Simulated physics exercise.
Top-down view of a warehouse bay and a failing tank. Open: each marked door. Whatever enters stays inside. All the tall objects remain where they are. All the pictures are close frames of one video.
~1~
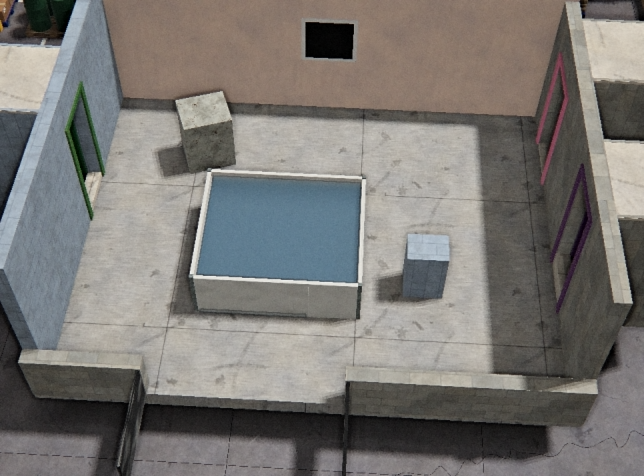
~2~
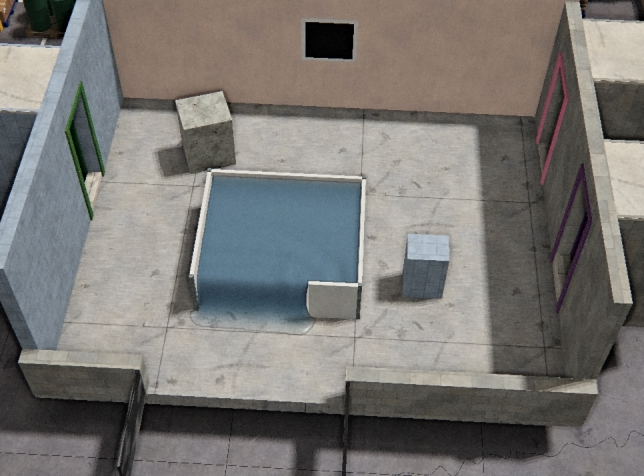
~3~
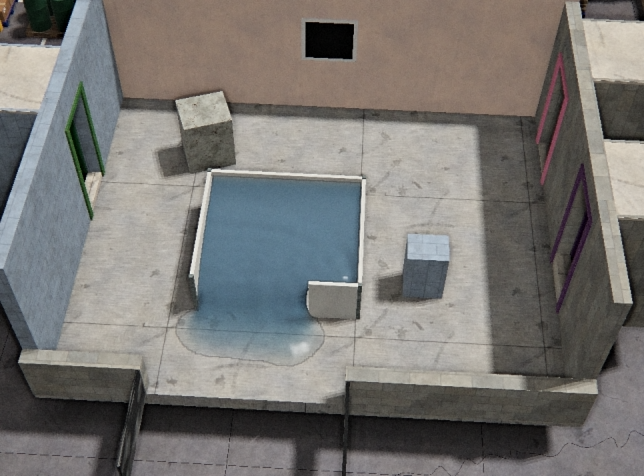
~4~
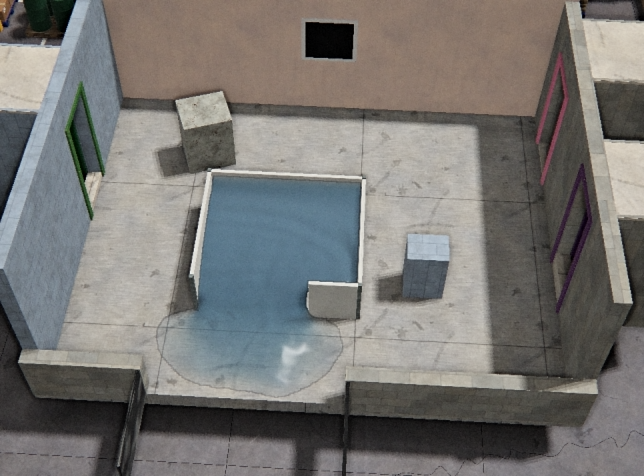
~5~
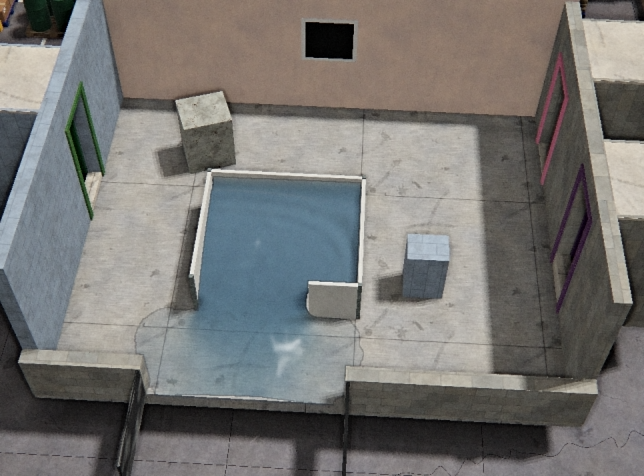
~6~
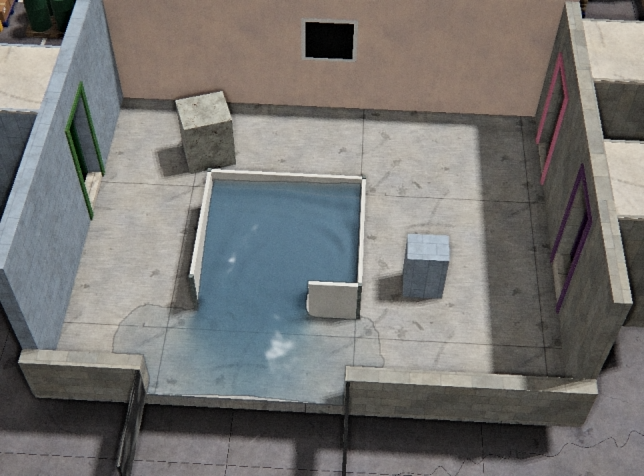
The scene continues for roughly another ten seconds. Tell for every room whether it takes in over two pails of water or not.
The green door does not, the purple door does not, the pink door does not.
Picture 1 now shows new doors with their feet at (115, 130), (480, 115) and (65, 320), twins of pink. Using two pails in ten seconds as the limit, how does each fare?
Reading them off: Comes out lower, comes out lower, comes out higher.
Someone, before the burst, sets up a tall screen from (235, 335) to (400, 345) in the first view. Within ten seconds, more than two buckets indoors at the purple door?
Note: Purple door remains below threshold.
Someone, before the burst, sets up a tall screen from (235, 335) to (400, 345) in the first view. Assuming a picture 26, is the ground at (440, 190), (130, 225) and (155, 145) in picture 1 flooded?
First spared, then soaked, then soaked.
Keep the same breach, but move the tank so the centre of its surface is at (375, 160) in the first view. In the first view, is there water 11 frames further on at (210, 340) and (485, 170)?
Note - point 1 drenched; point 2 still bare.
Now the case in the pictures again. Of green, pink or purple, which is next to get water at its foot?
That's the one in green.
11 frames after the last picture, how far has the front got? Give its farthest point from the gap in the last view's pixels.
Close to (556, 402).
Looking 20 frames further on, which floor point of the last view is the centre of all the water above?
(254, 282).
A moment on, water covers 15 % of the floor; the green door not reached, the purple door not reached, the pink door not reached.
Next, water covers 15 % of the floor; the green door not reached, the purple door not reached, the pink door not reached.
Then, water covers 25 % of the floor; the green door wet at the sill, nothing in, the purple door not reached, the pink door not reached.
Later, water covers 35 % of the floor; the green door wet at the sill, nothing in, the purple door not reached, the pink door not reached.
In the end, water covers 45 % of the floor; the green door wet at the sill, nothing in, the purple door not reached, the pink door not reached.
